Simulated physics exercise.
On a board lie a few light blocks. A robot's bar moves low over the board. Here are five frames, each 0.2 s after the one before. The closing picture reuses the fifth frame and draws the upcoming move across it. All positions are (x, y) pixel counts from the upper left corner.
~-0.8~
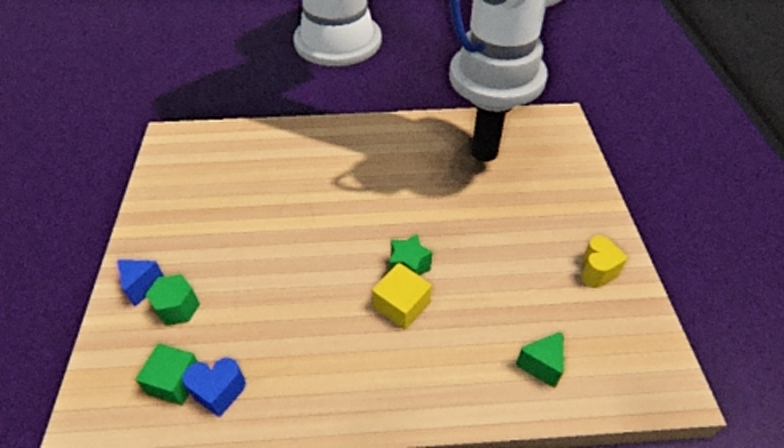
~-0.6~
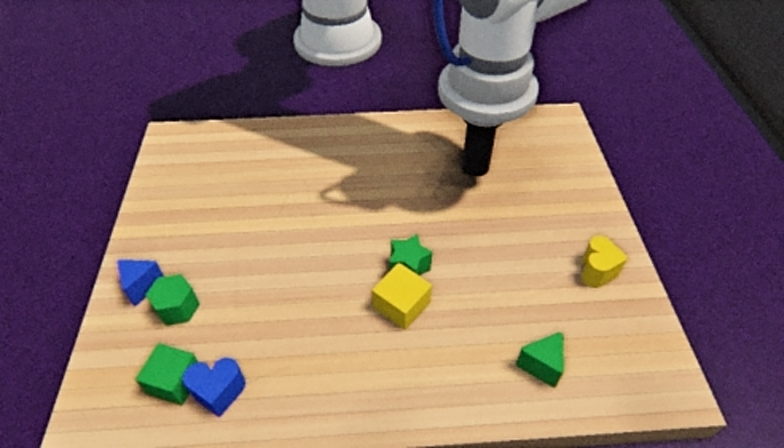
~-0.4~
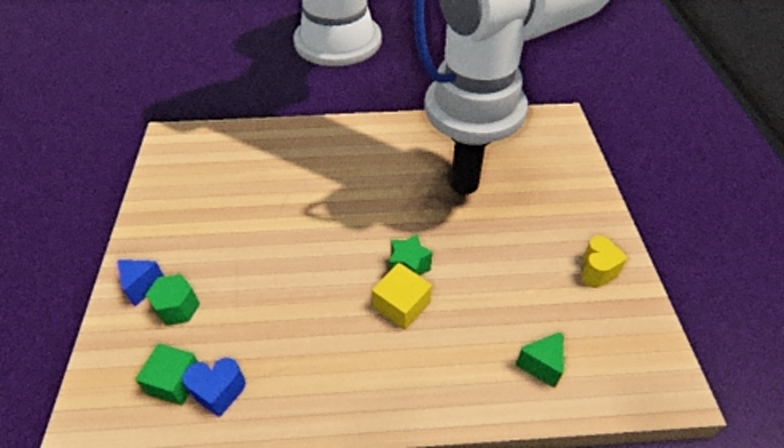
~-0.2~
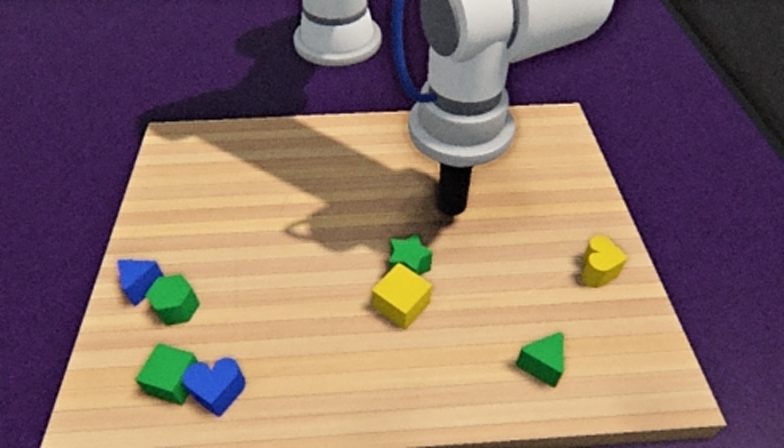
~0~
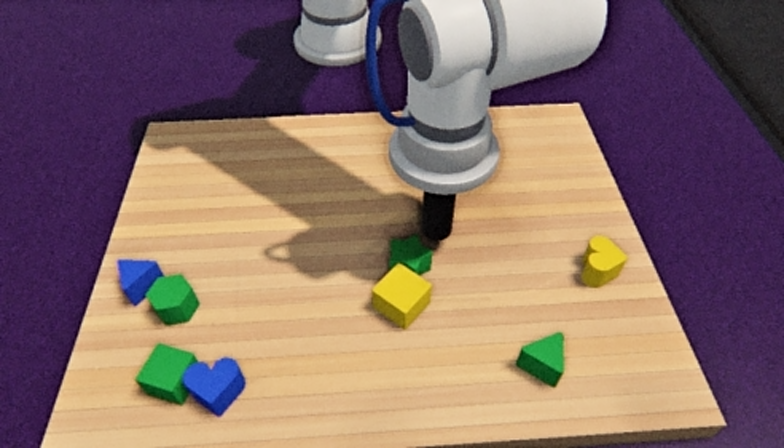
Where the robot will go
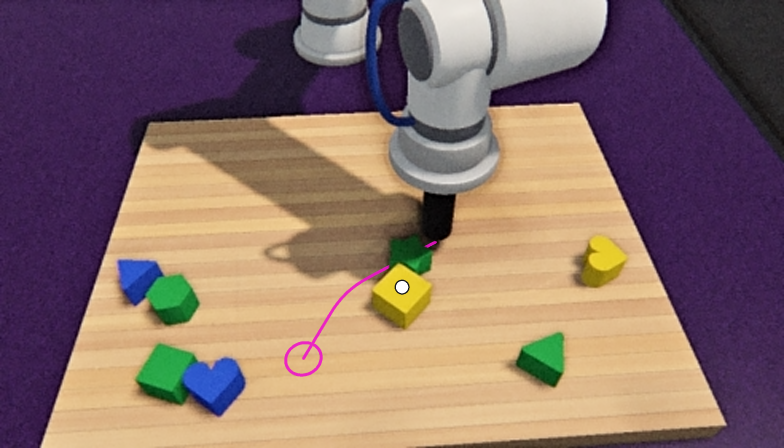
A white robot arm with a black bar at its lower end reaches over a light wooden board on a purple surface, seen from above at an angle by a still camera. A green star and yellow block sit near the middle, a yellow heart and green triangle at right, and blue and green blocks at left. The bar moves steadily down and slightly left, nearing the star, while the blocks stay still.
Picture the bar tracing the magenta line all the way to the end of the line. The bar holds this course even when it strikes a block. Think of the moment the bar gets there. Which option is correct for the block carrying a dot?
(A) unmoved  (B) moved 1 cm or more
I choose B.
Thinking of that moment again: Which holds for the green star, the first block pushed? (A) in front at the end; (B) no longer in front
I choose A.
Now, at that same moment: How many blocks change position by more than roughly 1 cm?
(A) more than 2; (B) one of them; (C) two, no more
I'll go with C - two, no more.
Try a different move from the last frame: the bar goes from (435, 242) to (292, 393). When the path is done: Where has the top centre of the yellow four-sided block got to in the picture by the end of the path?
I'd say the yellow four-sided block ends with its top centre at (386, 331).
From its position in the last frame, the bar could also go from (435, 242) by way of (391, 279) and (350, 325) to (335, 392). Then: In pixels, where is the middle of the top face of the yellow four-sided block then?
Its top middle: (389, 326).
The drawn path runs from (435, 242) via (385, 269) and (337, 304), ending at (303, 359); the dot is on the yellow four-sided block.
On the path given first. One third of the way, bar (383, 257); yellow four-sided block (393, 306), turned 55° anticlockwise; green star (365, 274), turned 30° anticlockwise.
Two thirds of the way, bar (335, 293); yellow four-sided block (390, 312), turned 75° anticlockwise; green star (321, 315), turned 40° anticlockwise.
At the end, bar (300, 347); blue heart not moved; yellow four-sided block (390, 312), turned 75° anticlockwise; green star (284, 375), turned 40° anticlockwise.
